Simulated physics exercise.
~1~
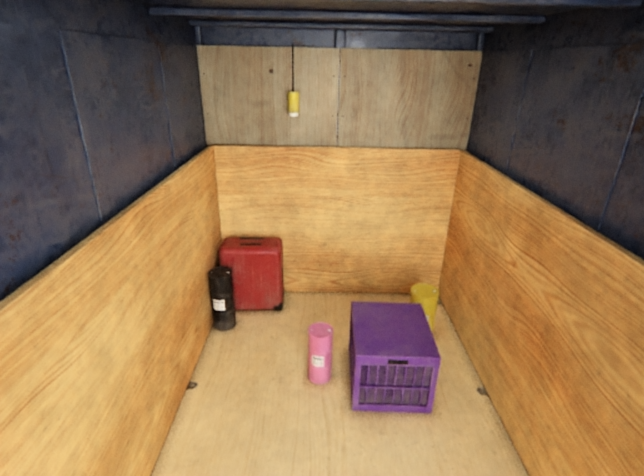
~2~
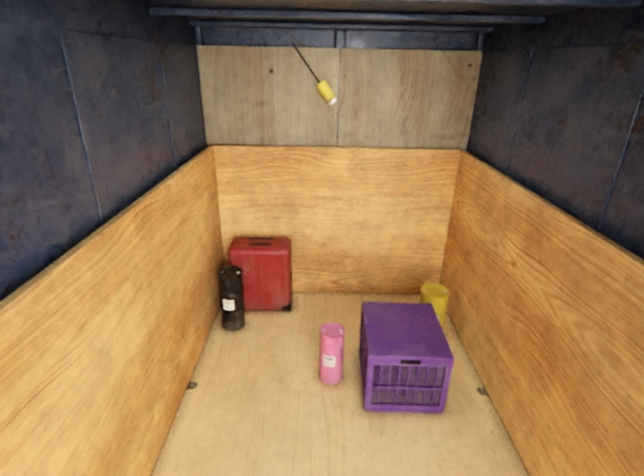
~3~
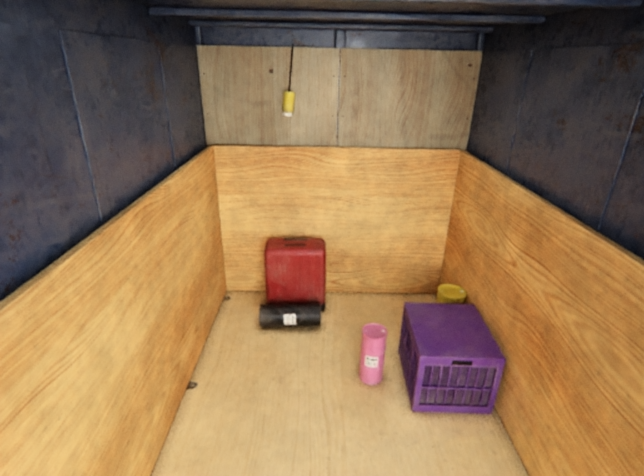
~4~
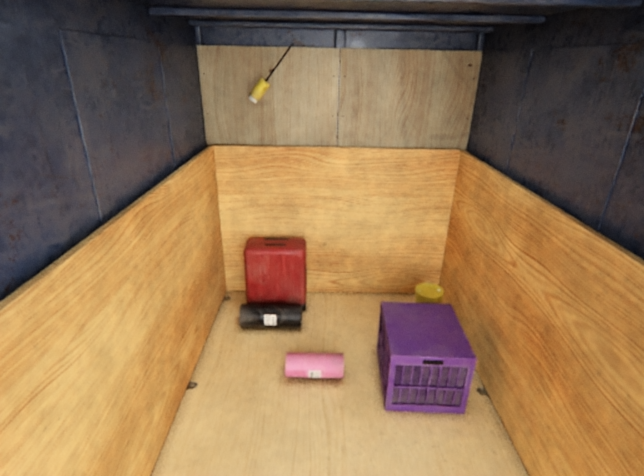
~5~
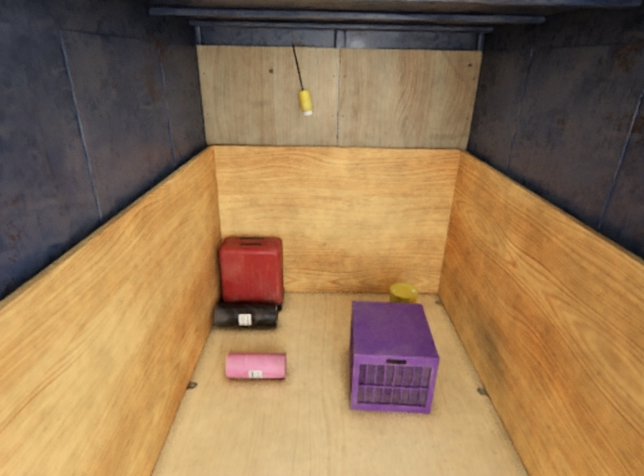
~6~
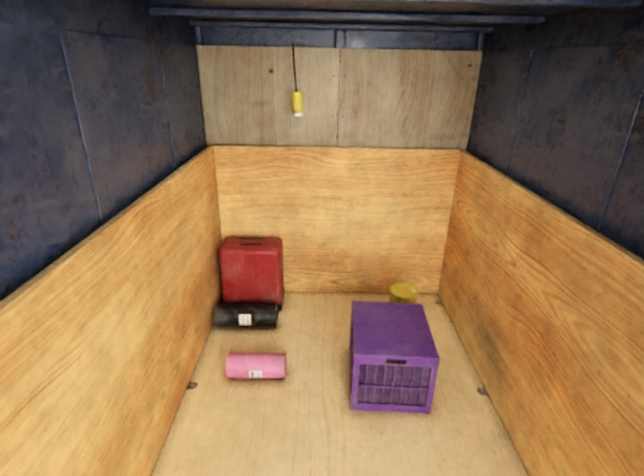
The wood-lined load bay of a van is seen from its open end, looking towards the cab, with a small yellow object hanging from a cord. A red case and a black canister stand at the back left, a pink canister near the middle, and a purple box at the right with a yellow canister behind it. The cord swings as everything slides right, and the black canister topples onto its side. Then the load slides back left and the pink canister falls too. Finally all lies still, the red case and yellow canister upright.
